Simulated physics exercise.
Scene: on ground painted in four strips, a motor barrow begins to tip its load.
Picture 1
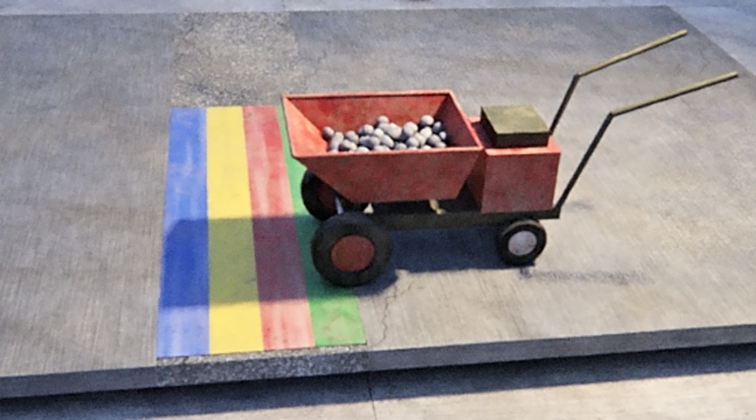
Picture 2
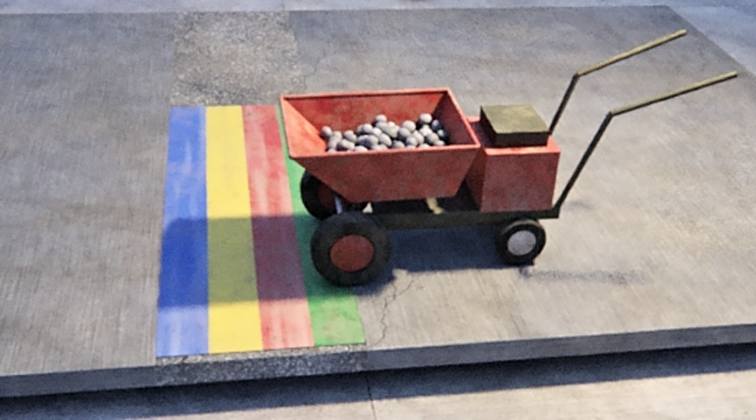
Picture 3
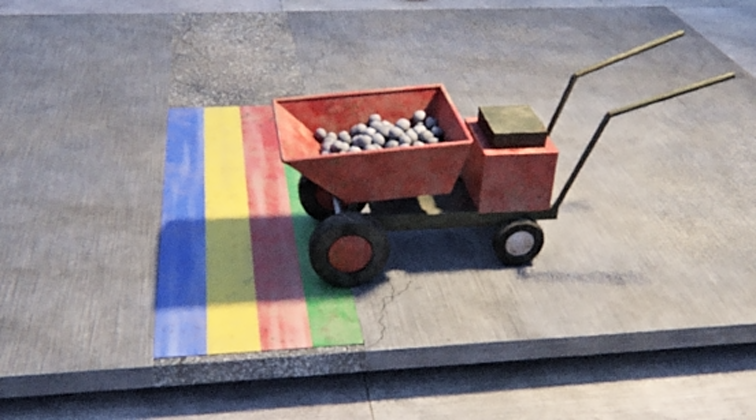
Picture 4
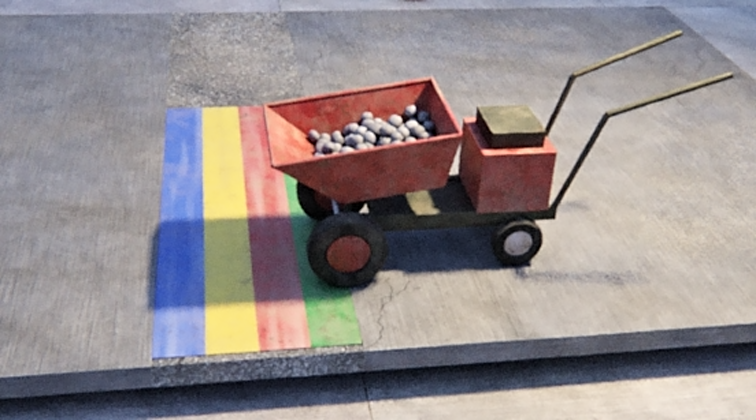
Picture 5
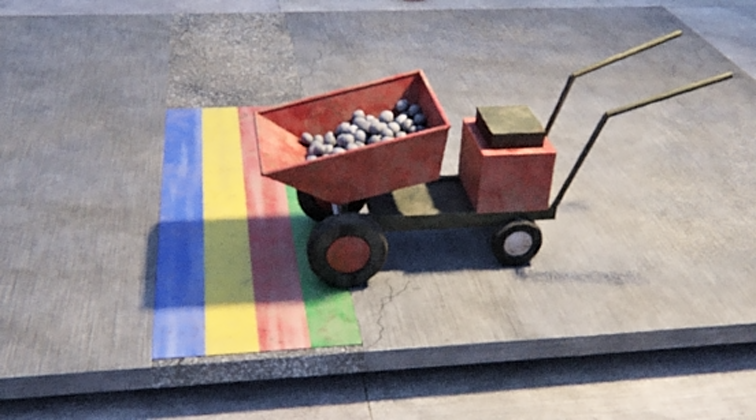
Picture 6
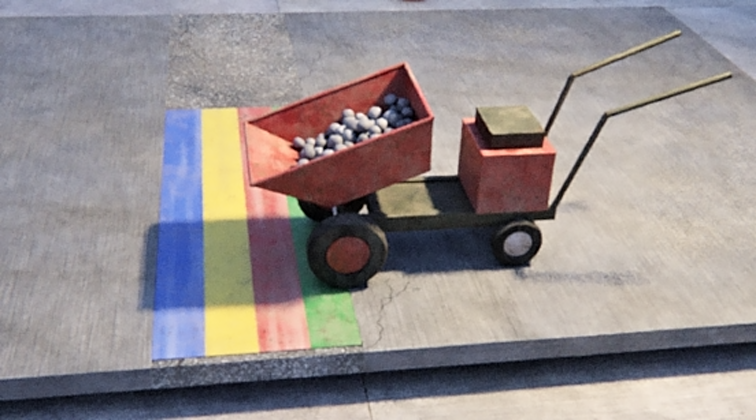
A red motor barrow gradually tilts its skip of grey cobbles leftward above painted strips.
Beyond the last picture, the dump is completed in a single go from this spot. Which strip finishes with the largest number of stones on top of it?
The blue strip.
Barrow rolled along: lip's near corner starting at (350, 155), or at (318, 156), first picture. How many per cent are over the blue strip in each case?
Some 20 in a hundred, then some 40 in a hundred.
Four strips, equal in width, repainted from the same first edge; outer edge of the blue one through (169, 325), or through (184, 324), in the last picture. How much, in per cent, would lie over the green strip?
Shares: About 0 per cent; about 0 per cent.
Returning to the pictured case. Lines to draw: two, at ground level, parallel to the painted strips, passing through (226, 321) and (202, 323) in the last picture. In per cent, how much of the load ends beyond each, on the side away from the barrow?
In order: 80 per cent, then 70 per cent.
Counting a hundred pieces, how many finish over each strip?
I'd put the green strip near 0, the red strip near 0, the yellow strip near 10 and the blue strip near 40.
Shortly afterwards, skip tipped steeply; the whole lot in the skip.
Next, skip tipped right over; the bulk in the skip; a little over the yellow strip; near a quarter over the blue strip.
Some moments later, skip tipped right over; near a quarter in the skip; a little over the yellow strip; near half over the blue strip; near a quarter off the paint.
In the end, skip tipped right over; near a quarter in the skip; none at all over the green strip; none at all over the red strip; a little over the yellow strip; near half over the blue strip; near a quarter off the paint.
